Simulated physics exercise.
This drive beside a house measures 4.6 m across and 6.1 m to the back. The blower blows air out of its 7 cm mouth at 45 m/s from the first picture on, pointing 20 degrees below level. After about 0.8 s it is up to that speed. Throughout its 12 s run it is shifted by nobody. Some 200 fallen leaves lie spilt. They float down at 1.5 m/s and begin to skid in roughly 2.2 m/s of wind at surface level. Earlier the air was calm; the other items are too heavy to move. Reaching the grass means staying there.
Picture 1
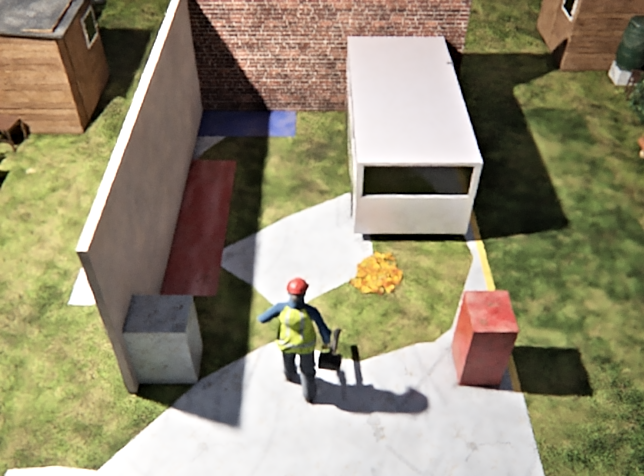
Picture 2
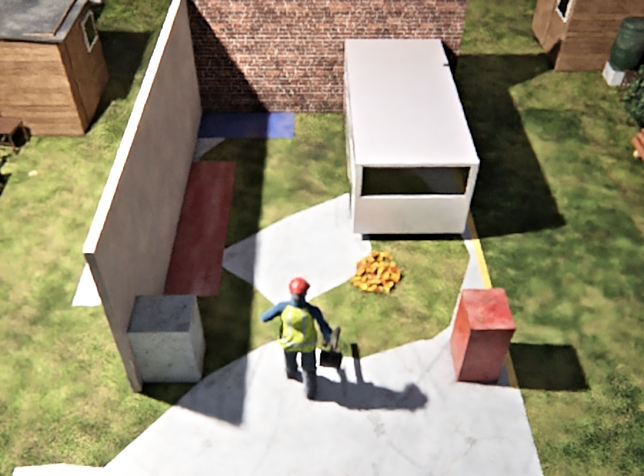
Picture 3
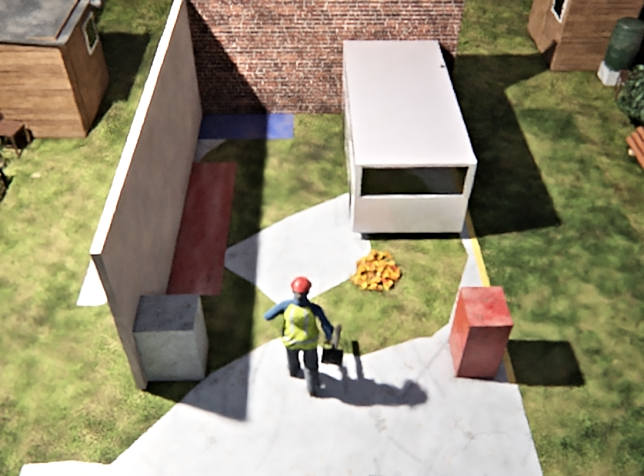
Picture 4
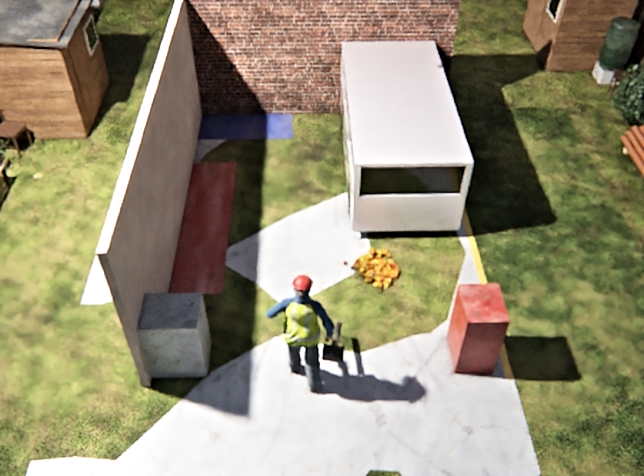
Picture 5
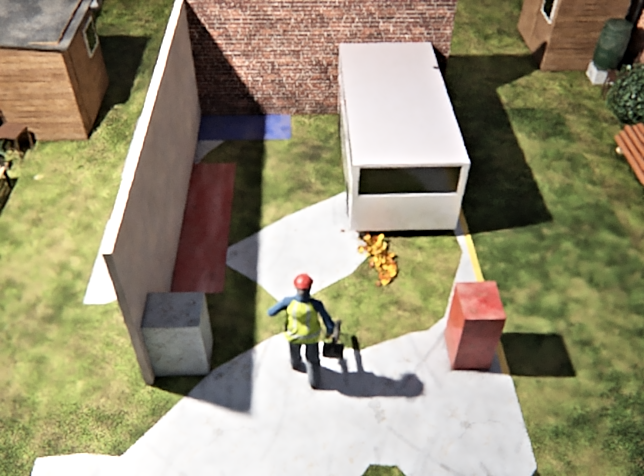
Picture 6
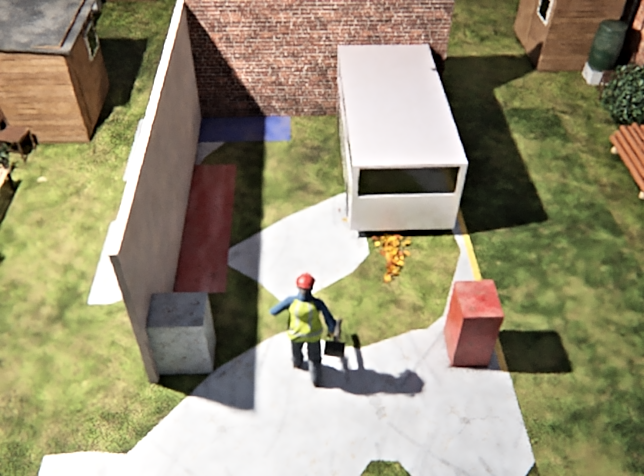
Driveway beside a brick wall, a worker in a red helmet standing nearly still as orange leaves scatter towards a white vehicle.
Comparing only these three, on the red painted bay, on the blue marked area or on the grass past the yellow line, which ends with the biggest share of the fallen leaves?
The biggest share goes to the yellow one.
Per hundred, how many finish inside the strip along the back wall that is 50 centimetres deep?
Share: Around 3 percent.
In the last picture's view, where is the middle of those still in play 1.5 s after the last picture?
Centre estimate: (429, 191) px.
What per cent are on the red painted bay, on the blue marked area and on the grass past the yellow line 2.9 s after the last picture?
I'd say around 0 per cent at red, 0 per cent at blue, 20 per cent at yellow.
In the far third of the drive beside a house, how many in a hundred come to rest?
Roughly 15 in a hundred.
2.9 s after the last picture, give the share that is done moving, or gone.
It comes to some 40 per cent.
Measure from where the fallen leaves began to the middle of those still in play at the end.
About 2.8 metres.
Then, 1.5 s after the last picture, 86 % are on the move or not yet settled, 0 % are on the blue marked area, 2 % on the grass past the yellow line and 0 % on the red painted bay; the middle of those still in play is near (429, 191).
Then, 2.9 s after the last picture, 63 % are on the move or not yet settled, 0 % are on the blue marked area, 18 % on the grass past the yellow line and 0 % on the red painted bay; the middle of those still in play is near (431, 181).
Then, 5.7 s after the last picture, 40 % are on the move or not yet settled, 0 % are on the blue marked area, 26 % on the grass past the yellow line and 0 % on the red painted bay; the middle of those still in play is near (439, 171).
Then, 11.1 s after the last picture, at the end, 0 % are on the blue marked area, 30 % on the grass past the yellow line and 0 % on the red painted bay; the middle of those still in play is near (444, 167).
